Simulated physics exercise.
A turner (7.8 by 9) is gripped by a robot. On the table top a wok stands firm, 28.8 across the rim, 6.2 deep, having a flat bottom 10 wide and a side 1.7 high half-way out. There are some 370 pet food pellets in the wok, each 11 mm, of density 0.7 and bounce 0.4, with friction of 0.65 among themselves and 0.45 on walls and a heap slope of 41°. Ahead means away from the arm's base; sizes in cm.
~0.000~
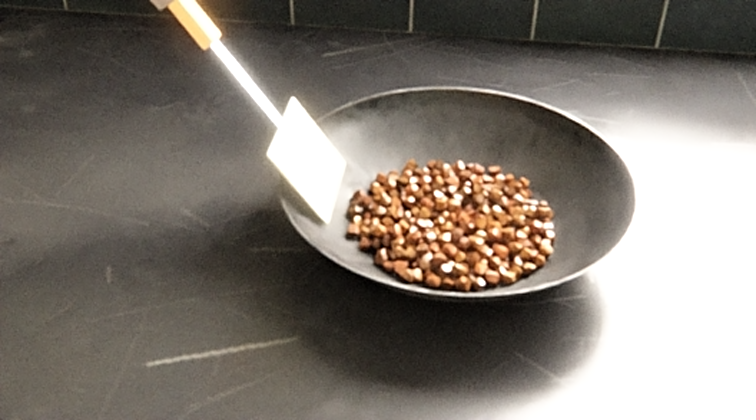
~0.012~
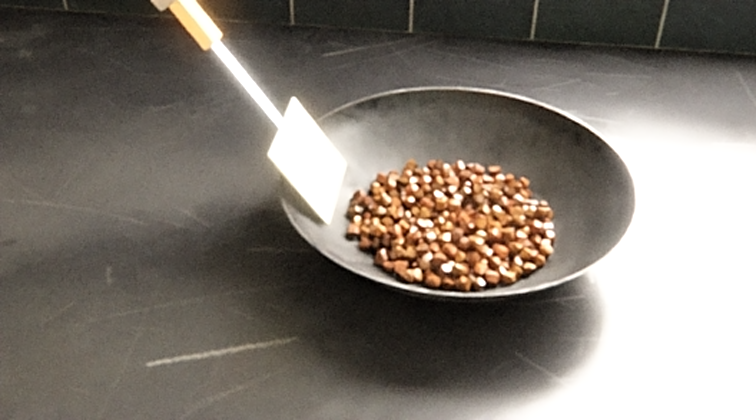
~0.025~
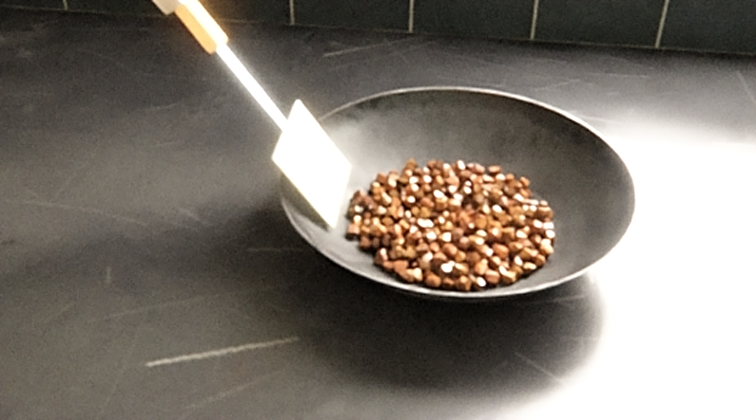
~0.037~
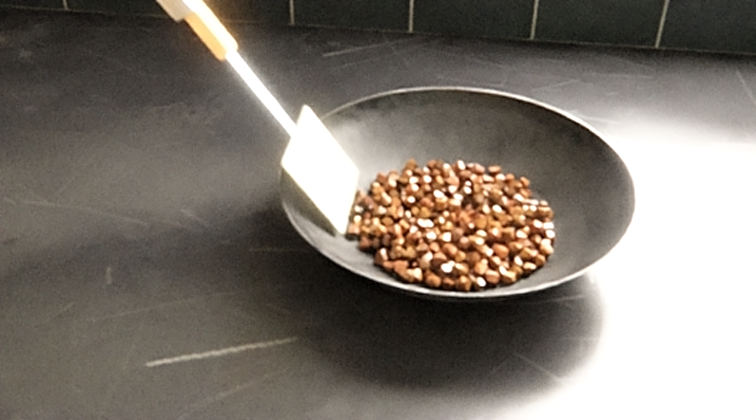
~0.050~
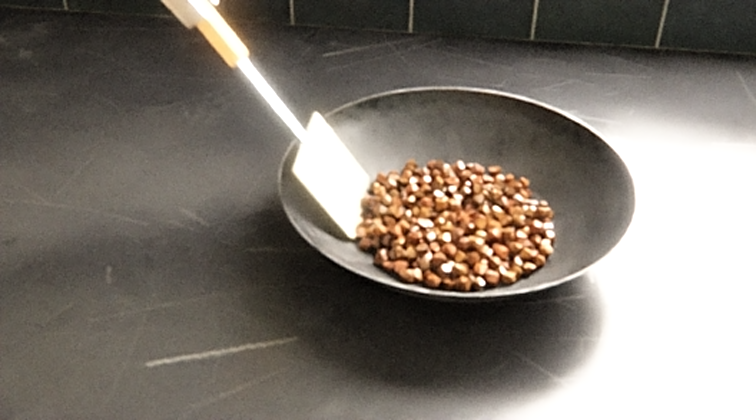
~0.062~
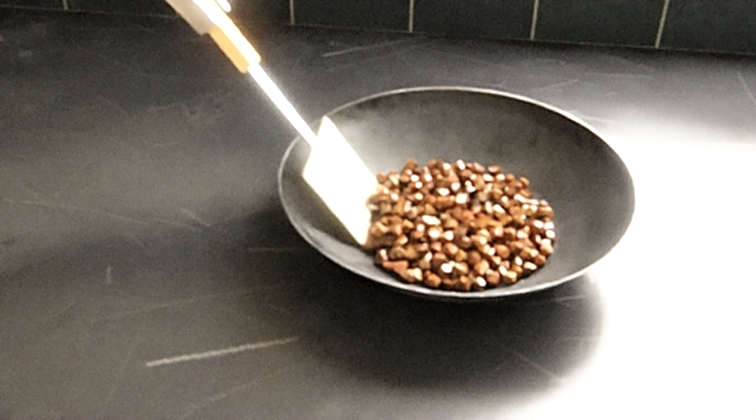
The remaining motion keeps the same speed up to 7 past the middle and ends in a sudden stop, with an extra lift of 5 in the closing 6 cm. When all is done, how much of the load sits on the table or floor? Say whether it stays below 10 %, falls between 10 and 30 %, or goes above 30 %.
It stays below 10 %.
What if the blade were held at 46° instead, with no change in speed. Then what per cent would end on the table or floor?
Some 5 in a hundred.
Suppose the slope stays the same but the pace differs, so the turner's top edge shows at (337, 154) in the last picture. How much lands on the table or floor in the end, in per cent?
My guess is around 15 percent.
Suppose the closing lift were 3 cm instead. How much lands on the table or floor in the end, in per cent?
About 5 per cent.
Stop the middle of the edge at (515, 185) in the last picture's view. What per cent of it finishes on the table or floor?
About 0 per cent.
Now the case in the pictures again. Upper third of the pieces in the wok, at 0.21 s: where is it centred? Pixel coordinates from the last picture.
I'd put it close to (569, 204).
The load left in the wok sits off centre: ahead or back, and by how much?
The kept load is shifted forward by about 6.0 cm.
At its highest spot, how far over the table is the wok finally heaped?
About 6.5 cm.
After 0.14 s, sloping 55°, highest piece 6 above the table; 374 in the wok.
After 0.21 s, sloping 55°, highest piece 9 above the table; 372 in the wok, 2 on the blade or in flight.
After 0.45 s, sloping 55°, highest piece 6 above the table; 363 in the wok, 10 on the table or floor, 1 on the blade or in flight.
After 1.50 s, sloping 55°, highest piece 6 above the table; 363 in the wok, 11 on the table or floor.
In the end, 363 in the wok, 11 on the table or floor. That is 3 % on the table or floor.
